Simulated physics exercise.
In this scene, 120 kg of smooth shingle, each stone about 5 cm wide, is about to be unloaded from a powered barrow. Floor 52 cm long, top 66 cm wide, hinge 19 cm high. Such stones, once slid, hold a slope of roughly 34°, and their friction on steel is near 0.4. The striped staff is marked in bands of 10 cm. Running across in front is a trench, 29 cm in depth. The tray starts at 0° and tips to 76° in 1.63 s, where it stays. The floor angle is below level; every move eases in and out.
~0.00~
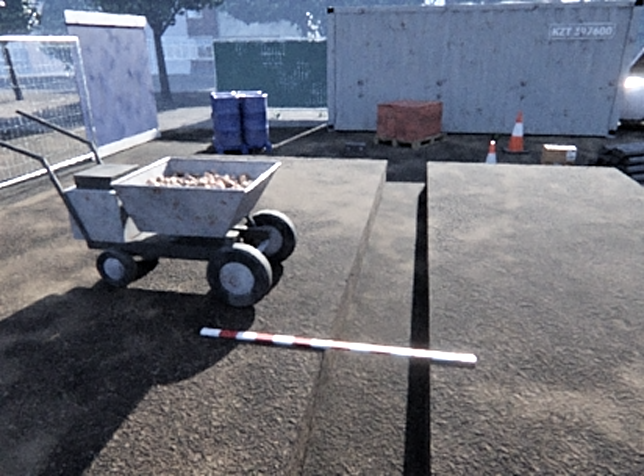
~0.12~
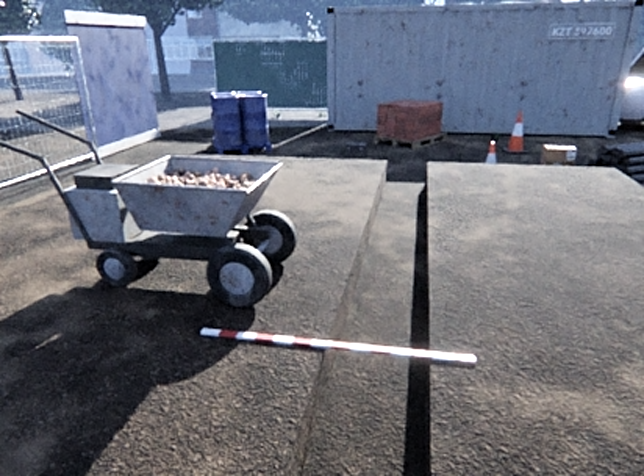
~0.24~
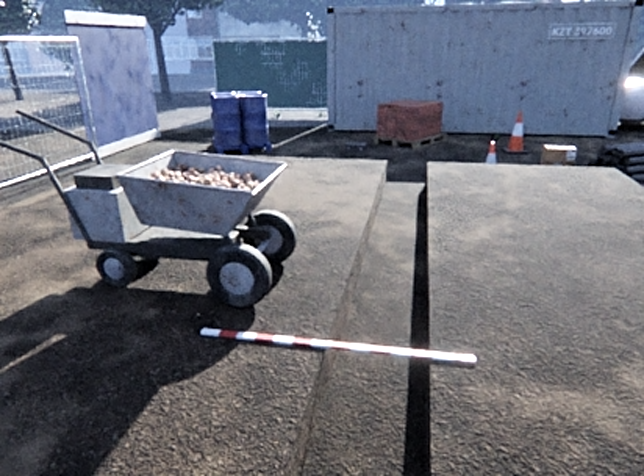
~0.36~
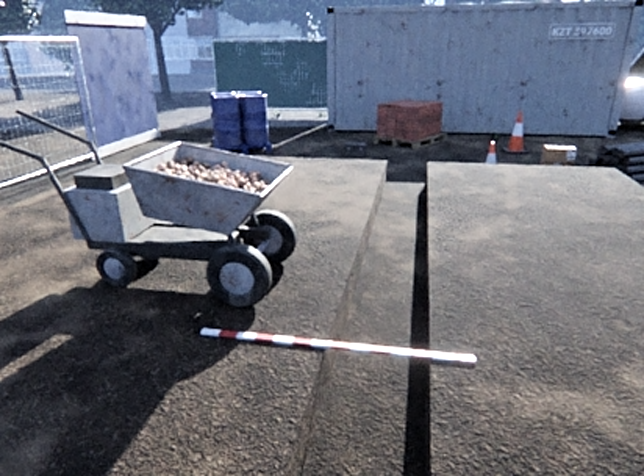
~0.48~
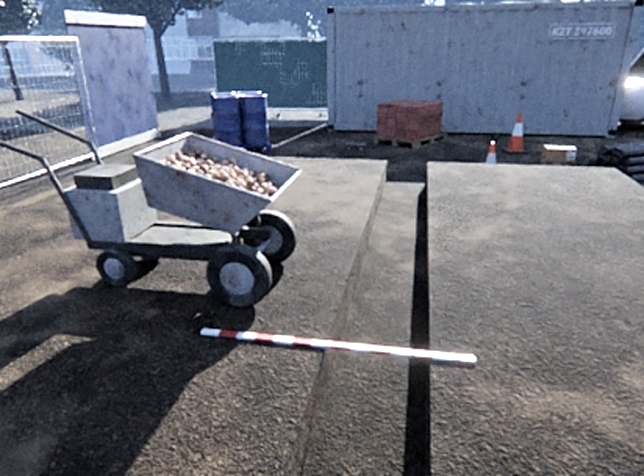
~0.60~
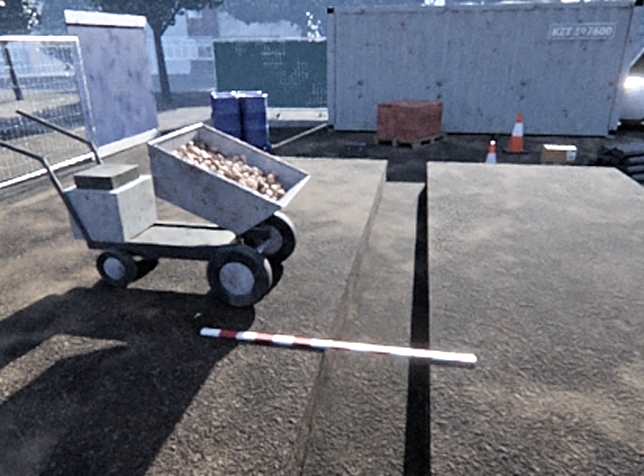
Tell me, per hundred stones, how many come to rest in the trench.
100 per hundred.
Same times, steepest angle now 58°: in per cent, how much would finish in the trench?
I'd guess some 55 in a hundred.
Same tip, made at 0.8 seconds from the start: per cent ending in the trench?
100 per cent.
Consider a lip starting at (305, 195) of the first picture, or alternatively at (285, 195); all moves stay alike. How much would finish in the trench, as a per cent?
First spot about 65, second spot about 95 per cent.
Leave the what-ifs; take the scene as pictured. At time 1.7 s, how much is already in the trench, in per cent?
60 per cent, give or take.
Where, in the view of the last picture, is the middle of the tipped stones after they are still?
Near (387, 324).
After 1.2 s the floor is at 64°; 99 % in the tray, 1 % in the trench; the foremost stones are at (343, 244).
After 1.7 s the floor is at 76°; 39 % in the tray, 61 % in the trench; the foremost stones are at (423, 327).
After 2.1 s the floor is at 76°; 15 % in the tray, 85 % in the trench; the foremost stones are at (423, 317).
After 4.0 s the floor is at 76°; 0 % in the tray, 100 % in the trench; the foremost stones are at (423, 316).
